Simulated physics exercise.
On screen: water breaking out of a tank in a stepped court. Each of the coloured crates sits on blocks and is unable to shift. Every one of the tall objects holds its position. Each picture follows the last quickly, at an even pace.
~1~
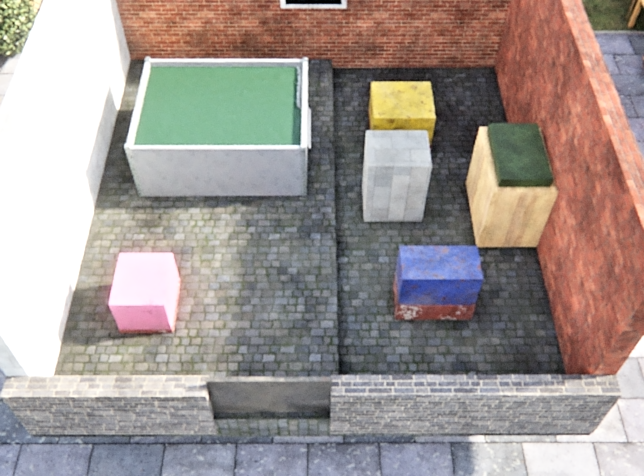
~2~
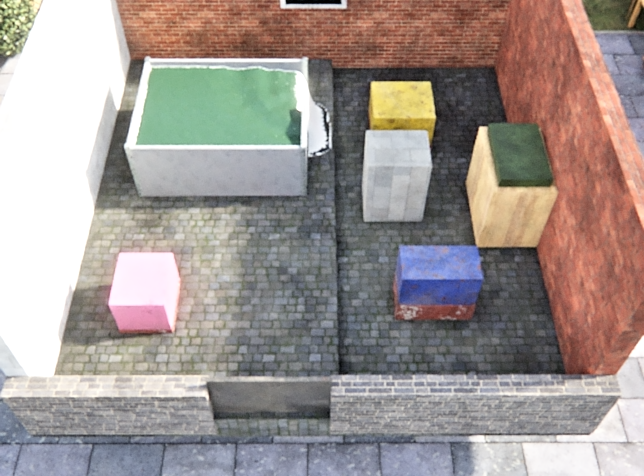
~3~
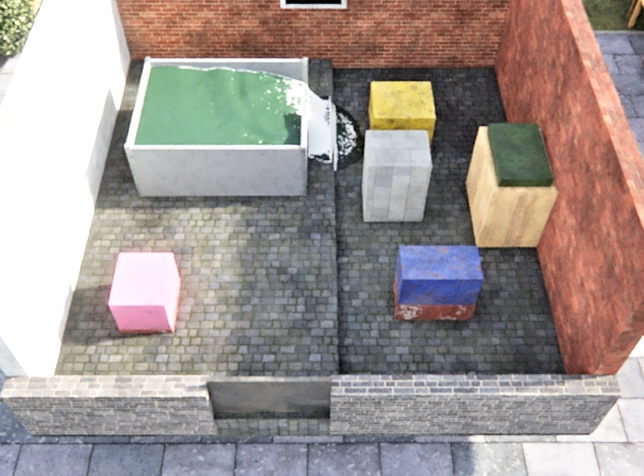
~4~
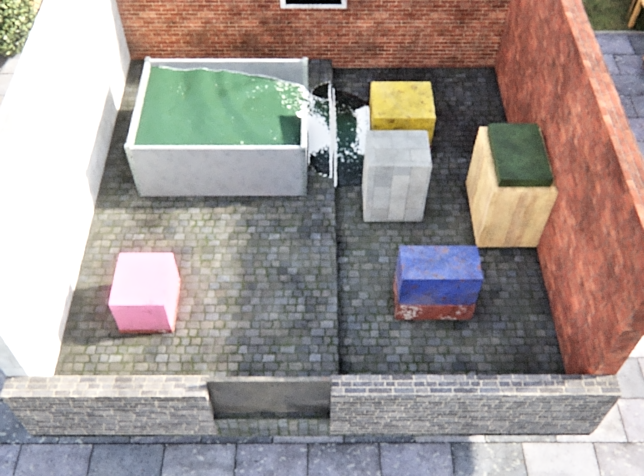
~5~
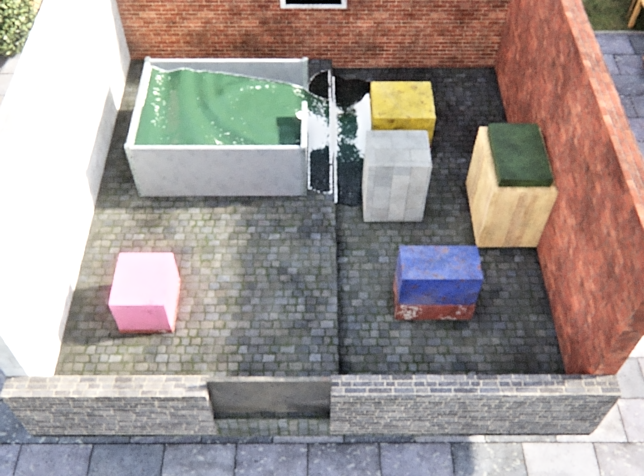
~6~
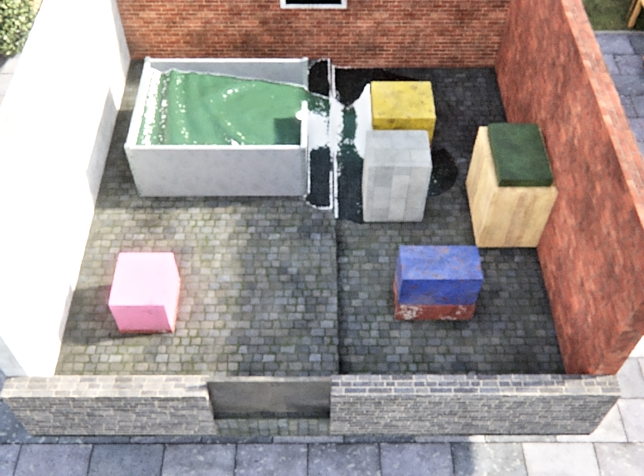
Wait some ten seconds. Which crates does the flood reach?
The pink crate stays above the water. The yellow crate is not above the water. The blue crate stays above the water.
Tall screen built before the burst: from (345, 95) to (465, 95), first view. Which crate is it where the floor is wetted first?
First to be reached: The yellow one.
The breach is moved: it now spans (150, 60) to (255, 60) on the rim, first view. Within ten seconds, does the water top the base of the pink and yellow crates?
In that case the pink crate is flooded and the yellow crate is flooded.
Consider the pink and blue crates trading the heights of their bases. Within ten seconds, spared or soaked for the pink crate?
My guess is that the pink one stays untouched.
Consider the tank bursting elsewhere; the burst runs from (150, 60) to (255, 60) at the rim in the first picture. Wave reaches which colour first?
That would be the yellow crate.
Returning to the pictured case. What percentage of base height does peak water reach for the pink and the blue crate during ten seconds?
Roughly 30 percent, then 80 percent.
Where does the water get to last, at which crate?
That's the pink one.
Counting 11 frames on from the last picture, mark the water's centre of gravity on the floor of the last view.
I'd place it roughly at (308, 135).
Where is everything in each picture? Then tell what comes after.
The first frame shows the water tank at (222, 106) is whole and still.
In the second frame, water pours out at (303, 112) and has run to (311, 105).
In the third frame, water pours out at (303, 115) and has run to (359, 150).
In the fourth frame, water pours out at (303, 116) and has run to a hidden place.
In the fifth frame, the front is at a hidden place, out from the gap at (303, 116).
In the sixth frame, water pours out at (303, 116) and has run to (448, 183).
A moment on, water covers 25 % of the floor; the pink crate not reached, the yellow crate water round its plinth, the blue crate water round its plinth.
Next, water covers 35 % of the floor; the pink crate not reached, the yellow crate water round its plinth, the blue crate water round its plinth.
Then, water covers 45 % of the floor; the pink crate not reached, the yellow crate water round its plinth, the blue crate water round its plinth.
Later, water covers 60 % of the floor; the pink crate not reached, the yellow crate water round its plinth, the blue crate water round its plinth.
In the end, water covers 75 % of the floor; the pink crate stayed above the water, the yellow crate was topped, the blue crate stayed above the water.
